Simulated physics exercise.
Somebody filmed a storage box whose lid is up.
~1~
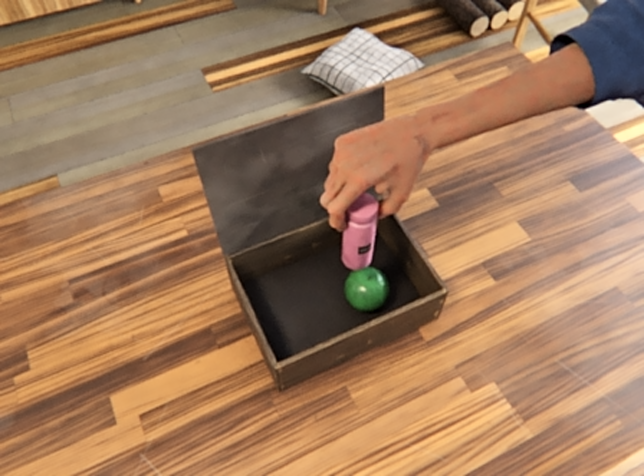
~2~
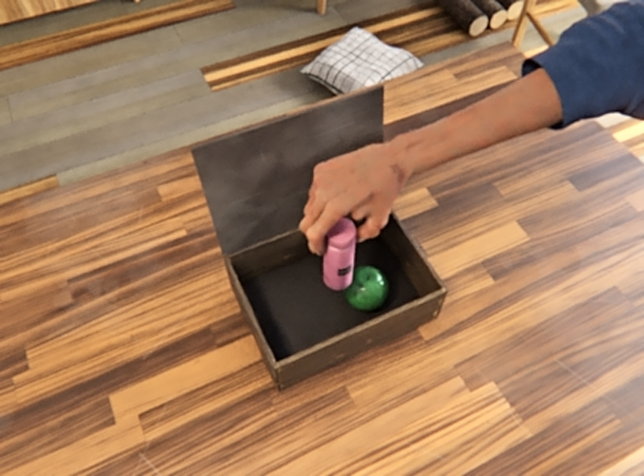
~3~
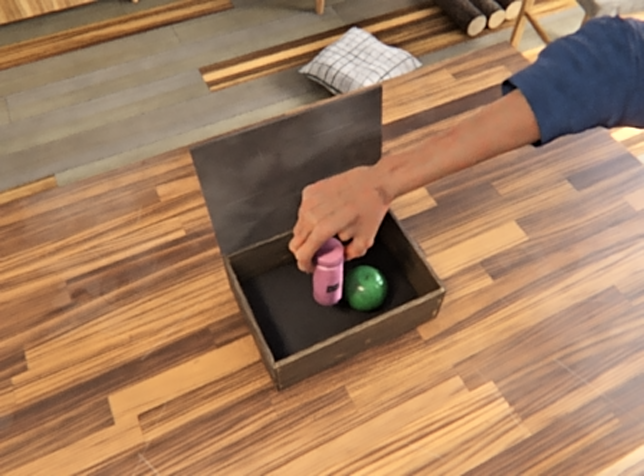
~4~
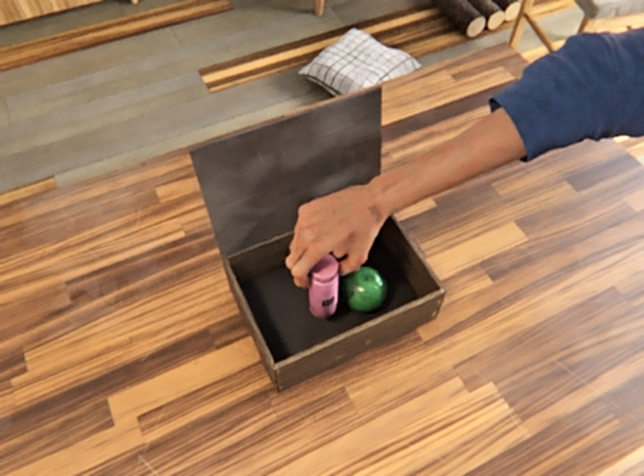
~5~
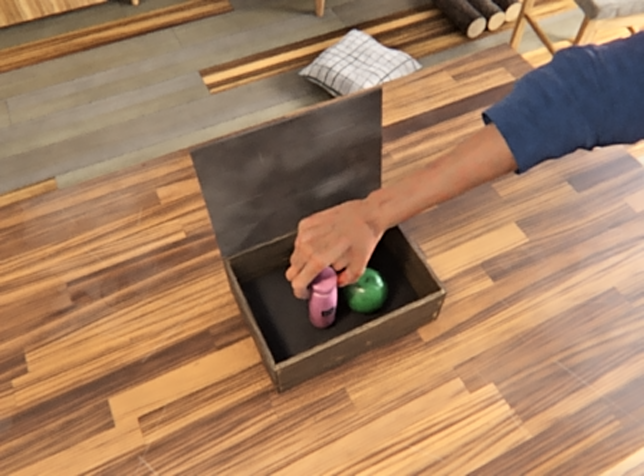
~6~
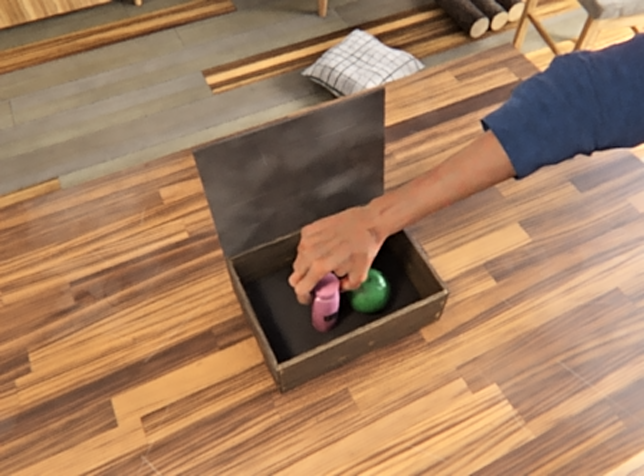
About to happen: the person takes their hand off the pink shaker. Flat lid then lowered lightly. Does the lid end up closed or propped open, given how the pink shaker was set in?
The lid ends up propped open.
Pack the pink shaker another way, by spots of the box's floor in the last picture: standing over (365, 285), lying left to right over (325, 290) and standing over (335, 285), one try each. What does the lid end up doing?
In the first case it closes; in the second case it sits on the rim; in the third case it is held up.
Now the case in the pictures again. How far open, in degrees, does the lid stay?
I'd say roughly 18 degrees above the rim.
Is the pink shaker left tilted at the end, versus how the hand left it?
In the end, the pink shaker keeps its orientation.
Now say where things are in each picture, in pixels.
The first frame shows still above its spot; pink shaker (359, 233); green apple (367, 289).
The second frame shows still above its spot; pink shaker (339, 255); green apple (366, 289).
The third frame shows still above its spot; pink shaker (328, 273); green apple (365, 289).
The fourth frame shows still above its spot; pink shaker (323, 287); green apple (365, 290).
The fifth frame shows still above its spot; pink shaker (323, 298); green apple (365, 291).
The sixth frame shows in place under the hand; pink shaker (325, 303).
Then, 1.40 s later than the last frame, lid 73° above the rim.
Then, 1.80 s later than the last frame, lid 37° above the rim.
When it is over, lid 17° above the rim; both as before. End places, in pixels of the last picture, pink shaker near (325, 303).
